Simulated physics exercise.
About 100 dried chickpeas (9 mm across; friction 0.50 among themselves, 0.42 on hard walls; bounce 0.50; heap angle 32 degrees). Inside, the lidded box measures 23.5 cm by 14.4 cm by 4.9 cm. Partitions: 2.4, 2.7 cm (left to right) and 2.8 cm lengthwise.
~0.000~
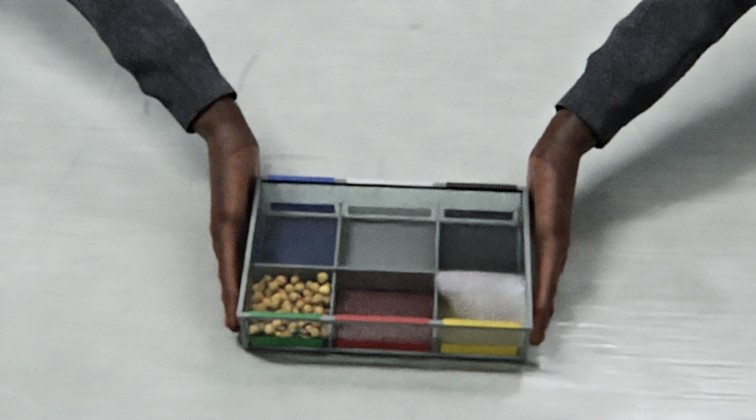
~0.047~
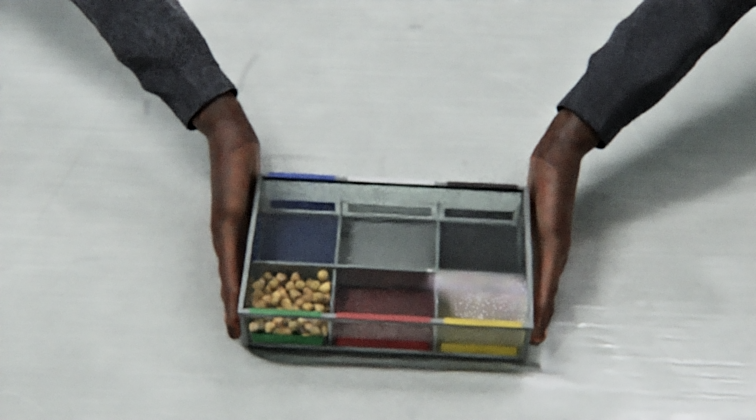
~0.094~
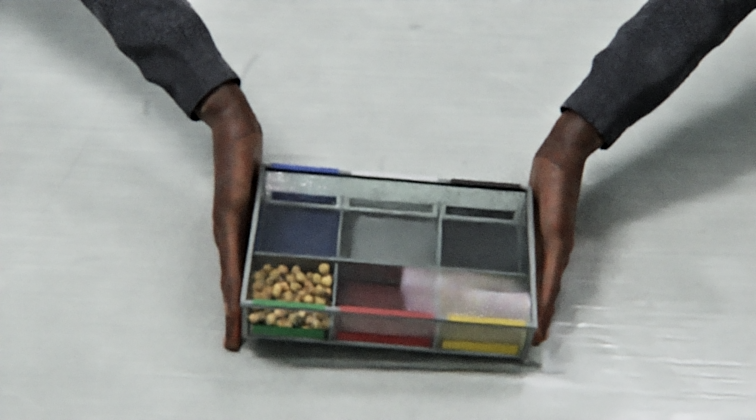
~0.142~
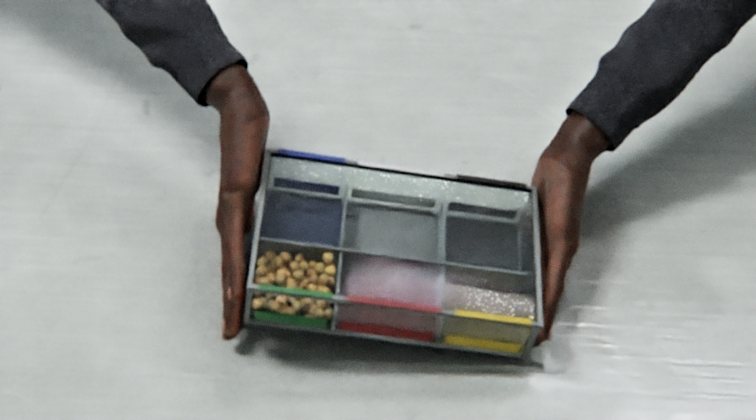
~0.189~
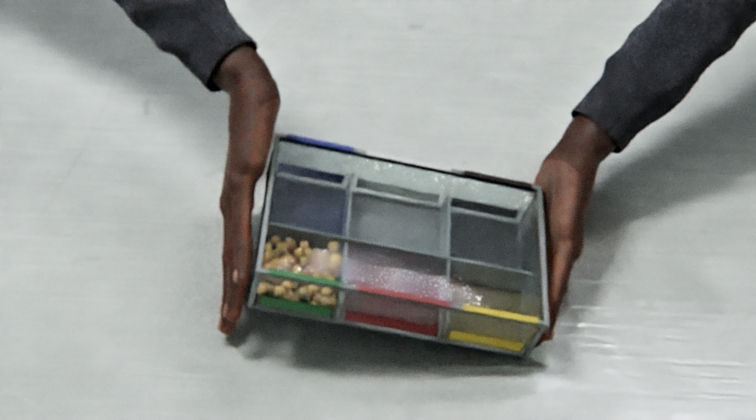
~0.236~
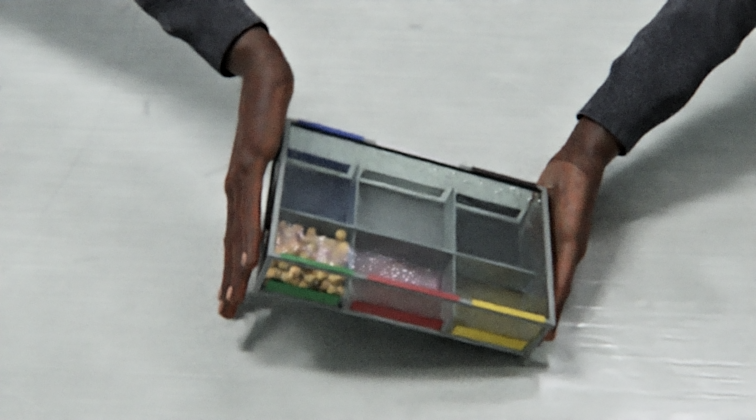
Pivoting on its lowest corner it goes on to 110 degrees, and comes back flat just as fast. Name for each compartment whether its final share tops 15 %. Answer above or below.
Red below, blue below, green below, yellow above, white below, black above.
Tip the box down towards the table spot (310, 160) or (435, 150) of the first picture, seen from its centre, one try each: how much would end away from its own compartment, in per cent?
Some 75 and 95 per cent.
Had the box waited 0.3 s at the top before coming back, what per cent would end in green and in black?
In that case green 0, black 55.
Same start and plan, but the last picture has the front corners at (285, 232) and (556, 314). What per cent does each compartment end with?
Red 0, blue 0, green 0, yellow 30, white 0, black 70.
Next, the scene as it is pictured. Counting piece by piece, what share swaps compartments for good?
Roughly 100 per cent.
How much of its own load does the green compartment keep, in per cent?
Roughly 0 per cent.
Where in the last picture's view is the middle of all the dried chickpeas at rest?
Around (504, 285).
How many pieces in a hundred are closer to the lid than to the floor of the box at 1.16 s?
Some 90 per cent.
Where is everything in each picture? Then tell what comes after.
In the first picture, box tilt 0 degrees, front corners at (242, 314) and (527, 326); green 100 %.
In the second picture, box tilt 1 degrees, front corners at (243, 310) and (528, 325).
In the third picture, box tilt 4 degrees, front corners at (246, 301) and (532, 325), lowest corner right back.
In the fourth picture, box tilt 9 degrees, front corners at (252, 286) and (537, 323), lowest corner right back.
In the fifth picture, box tilt 14 degrees, front corners at (261, 270) and (543, 322), lowest corner right back.
In the sixth picture, box tilt 19 degrees, front corners at (273, 254) and (549, 322), lowest corner right back; green 100 %. The box's pace is about 105 degrees a second.
After 1.16 s, tilt 110 degrees; red 25 %, blue 5 %, green 50 %, yellow 15 %, black 5 %.
Then, at 1.78 s, tilt 48 degrees; yellow 50 %, black 50 %.
Then, at 2.44 s, tilt 0 degrees; yellow 50 %, black 50 %.
In the end, at 3.2 s, red 0 %, blue 0 %, green 0 %, yellow 50 %, white 0 %, black 50 %.
